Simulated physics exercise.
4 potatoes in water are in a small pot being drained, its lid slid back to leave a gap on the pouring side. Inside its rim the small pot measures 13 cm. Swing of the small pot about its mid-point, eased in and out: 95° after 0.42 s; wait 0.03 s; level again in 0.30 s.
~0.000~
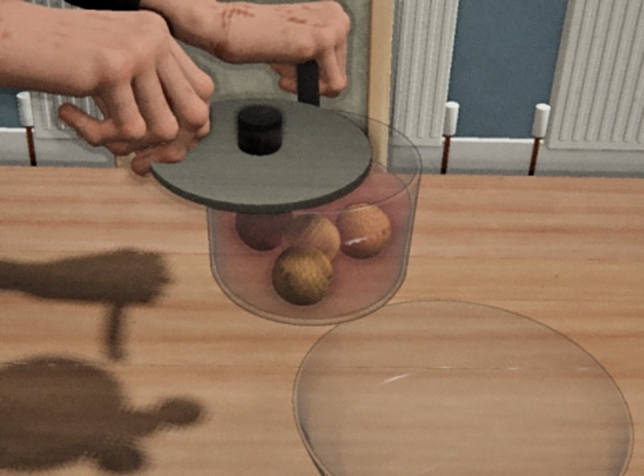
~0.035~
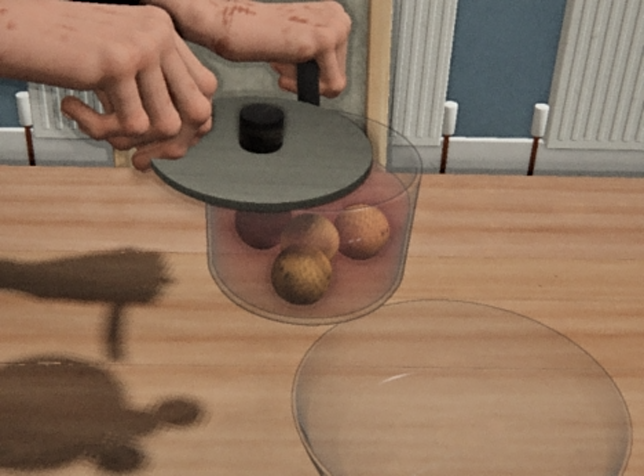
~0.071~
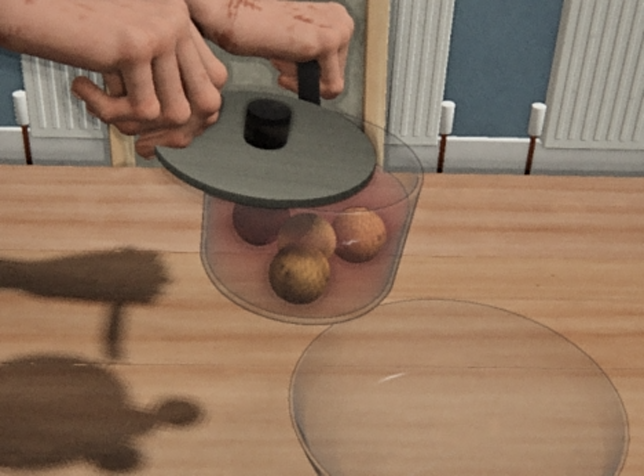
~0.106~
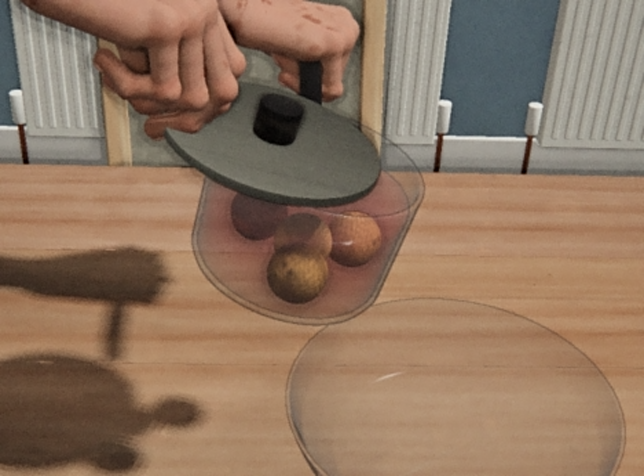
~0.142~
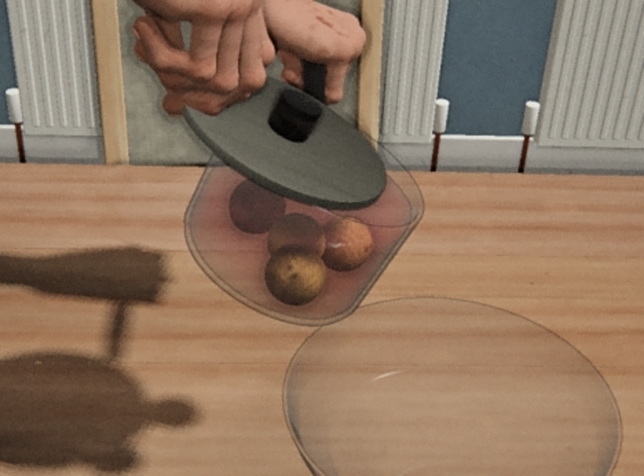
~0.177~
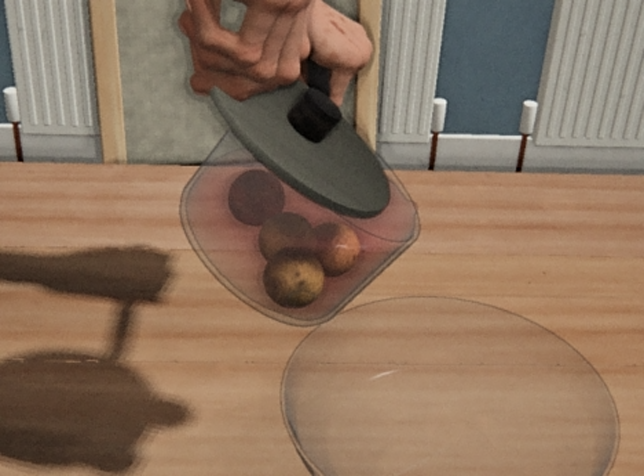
A small clear pot, holding four brownish-orange balls in pinkish liquid under a grey lid with a black knob, tilts to the right, slowly at first and then more steeply. Two hands at the upper left grip its handle and lid, shifting rightward as the lid slants with it. On a wooden table before blue and white panelling, seen from slightly above, a clear bowl sits lower right and shadows shift at left, while the view drifts slightly.
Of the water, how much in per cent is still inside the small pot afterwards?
Close to 20 per cent is left.
Then, 0.32 s in, the tilt is 83° and 70 per cent of the water is still in the small pot.
Then, 0.43 s in, the tilt is 95° and 37 per cent of the water is still in the small pot.
Then, 0.54 s in, the tilt is 76° and 21 per cent of the water is still in the small pot.
Then, 0.66 s in, the tilt is 20° and 20 per cent of the water is still in the small pot.
Finally, 20 per cent of the water is still in the small pot.
